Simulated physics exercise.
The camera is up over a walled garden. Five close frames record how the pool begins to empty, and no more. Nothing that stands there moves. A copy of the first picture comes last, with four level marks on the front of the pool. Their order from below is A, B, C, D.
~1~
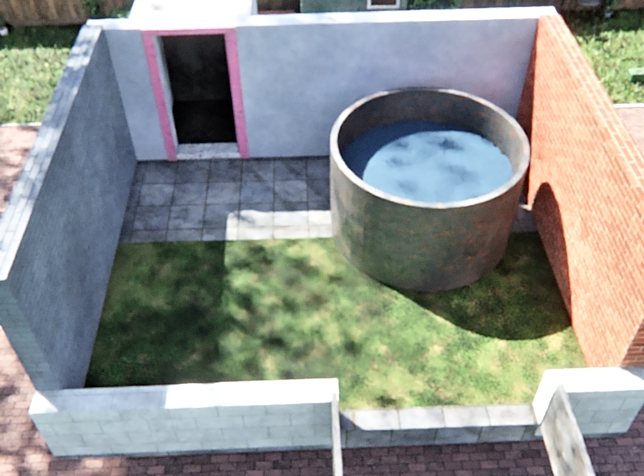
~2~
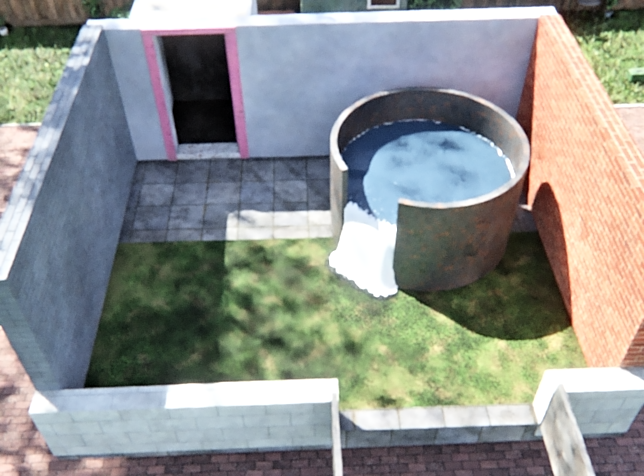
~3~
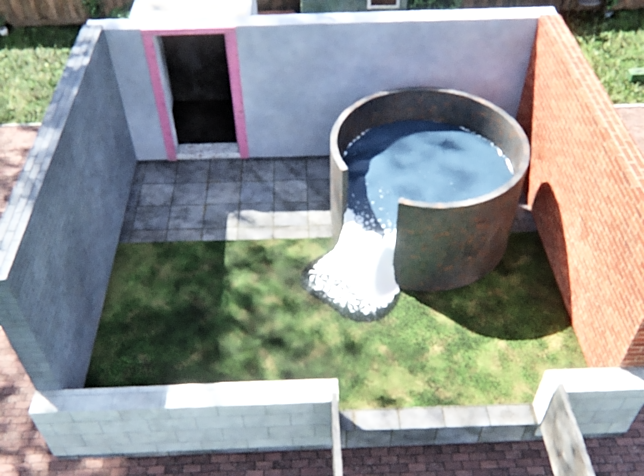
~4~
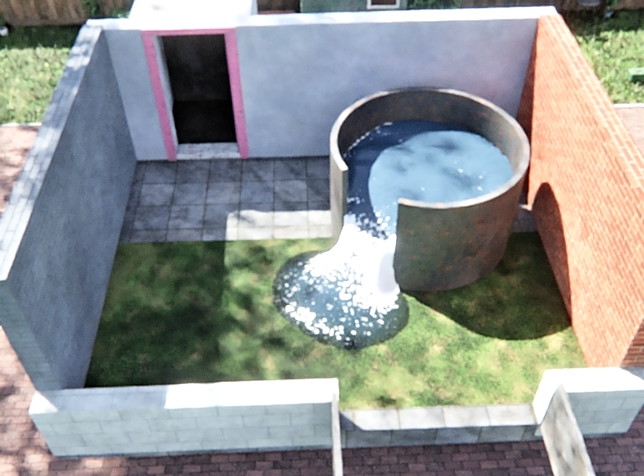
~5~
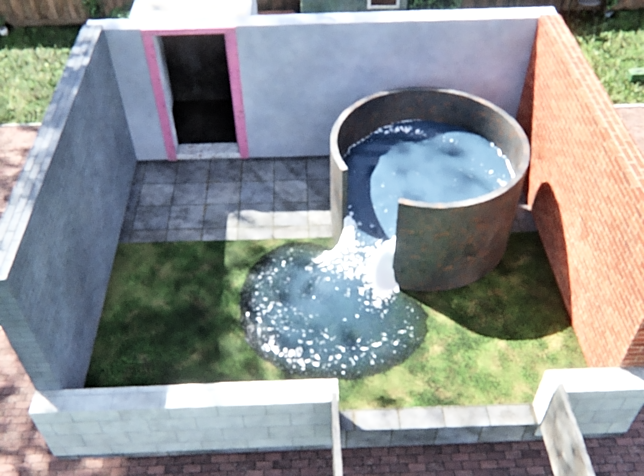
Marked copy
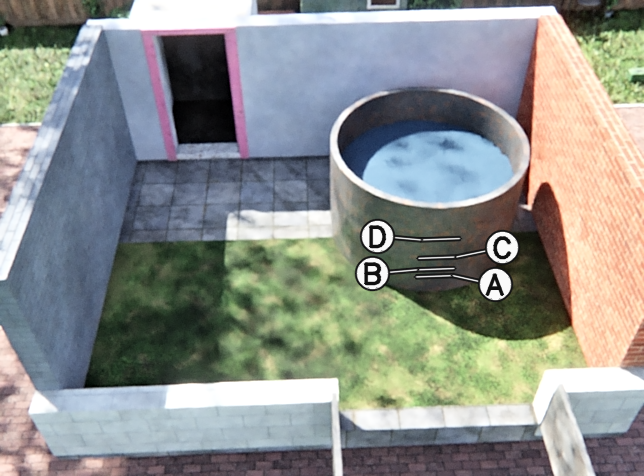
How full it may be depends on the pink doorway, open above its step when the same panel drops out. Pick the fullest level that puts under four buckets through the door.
It is C.
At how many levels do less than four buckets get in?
Three of the four.
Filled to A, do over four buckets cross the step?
No, not at all.
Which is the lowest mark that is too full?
D.
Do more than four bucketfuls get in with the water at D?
Yes.
On the marked copy, A at (434, 276); B at (435, 269); C at (437, 257); D at (440, 239); from the bottom up A, B, C, D.
For mark A, nothing gets over.
For mark B, nothing gets over.
For mark C, a splash gets over, under a bucket.
For mark D, about 10 bucketfuls get in.
